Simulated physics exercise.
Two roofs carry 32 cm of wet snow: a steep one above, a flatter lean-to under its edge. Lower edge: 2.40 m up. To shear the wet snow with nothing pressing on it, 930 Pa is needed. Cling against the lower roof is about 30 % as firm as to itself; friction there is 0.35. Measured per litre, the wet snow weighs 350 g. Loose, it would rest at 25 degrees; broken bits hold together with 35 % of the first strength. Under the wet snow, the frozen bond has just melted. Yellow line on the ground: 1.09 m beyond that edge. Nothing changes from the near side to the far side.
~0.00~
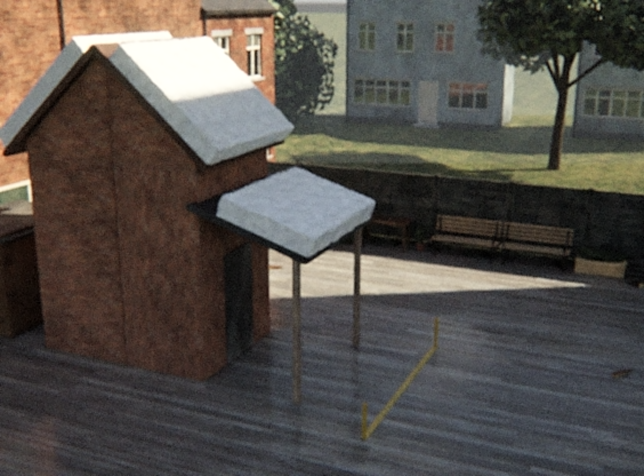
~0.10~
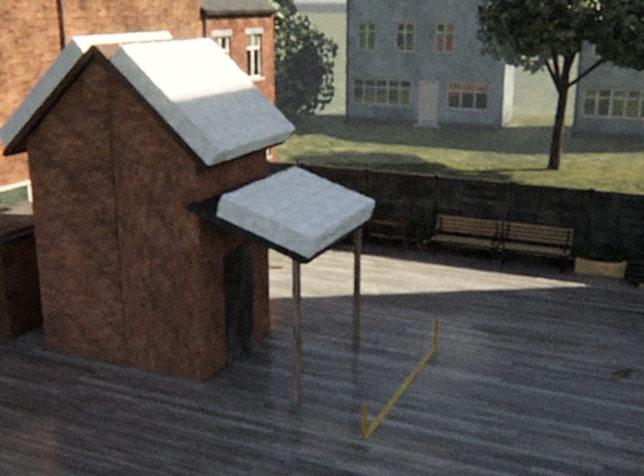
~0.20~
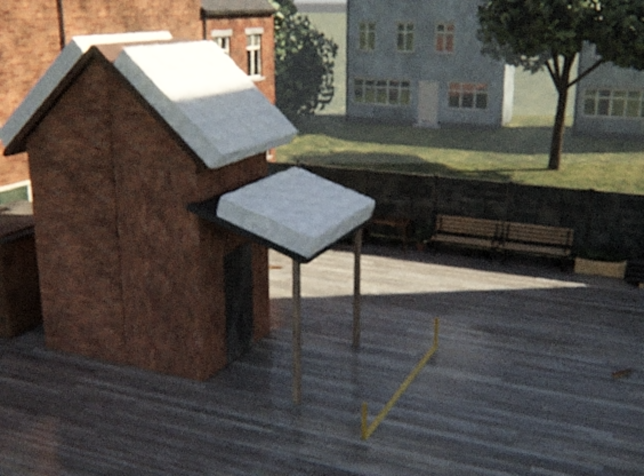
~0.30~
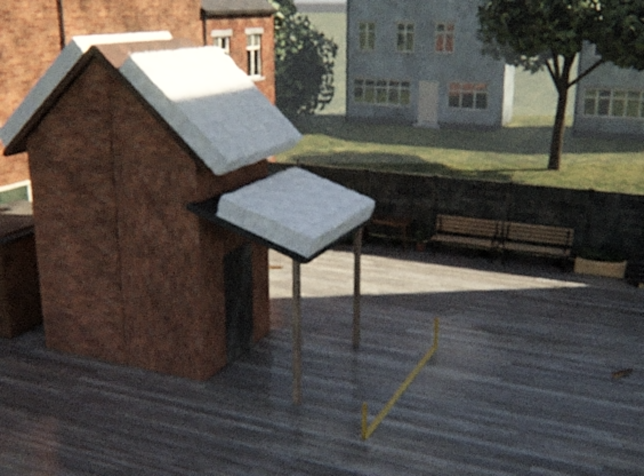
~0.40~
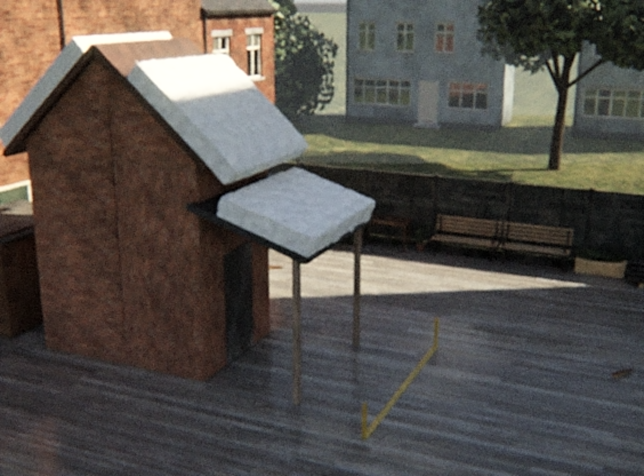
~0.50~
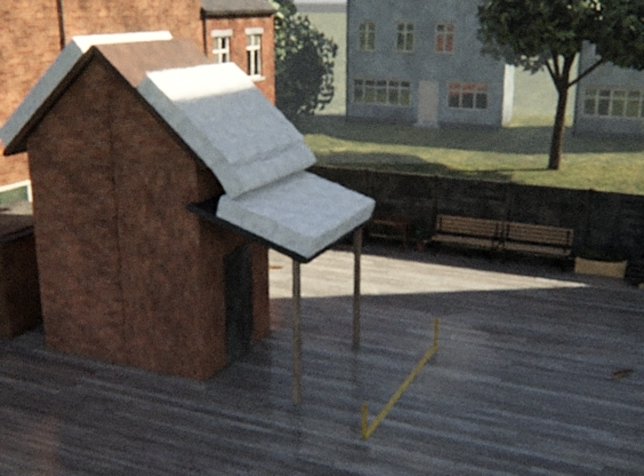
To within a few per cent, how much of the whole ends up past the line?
I would say 44 per cent of it.
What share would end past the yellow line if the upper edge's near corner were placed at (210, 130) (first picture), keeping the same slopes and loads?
About 60 per cent.
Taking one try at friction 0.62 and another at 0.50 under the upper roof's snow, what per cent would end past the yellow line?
First some 4 %, after that some 16 %.
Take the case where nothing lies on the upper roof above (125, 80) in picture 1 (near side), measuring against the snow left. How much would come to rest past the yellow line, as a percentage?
Result: Approx. 30 % past the line.
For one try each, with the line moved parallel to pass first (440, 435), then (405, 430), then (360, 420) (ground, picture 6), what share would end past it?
Respectively about 14 in a hundred, 30 in a hundred and 50 in a hundred.
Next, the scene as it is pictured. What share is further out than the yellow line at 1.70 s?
Around 25 percent of it.
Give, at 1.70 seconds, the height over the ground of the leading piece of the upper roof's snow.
About 0.0 m.
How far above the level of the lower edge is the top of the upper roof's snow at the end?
Looks like around 0.6 m above that edge.
By 1.05 s, none is below the lower edge and 0 % is past the line.
By 1.70 s, 39 % is below the lower edge and 25 % is past the line.
By 2.35 s, 68 % is below the lower edge and 40 % is past the line.
By 3.00 s, 69 % is below the lower edge and 44 % is past the line.
By 3.30 s, at the end, 69 % is below the lower edge and 44 % is past the line.
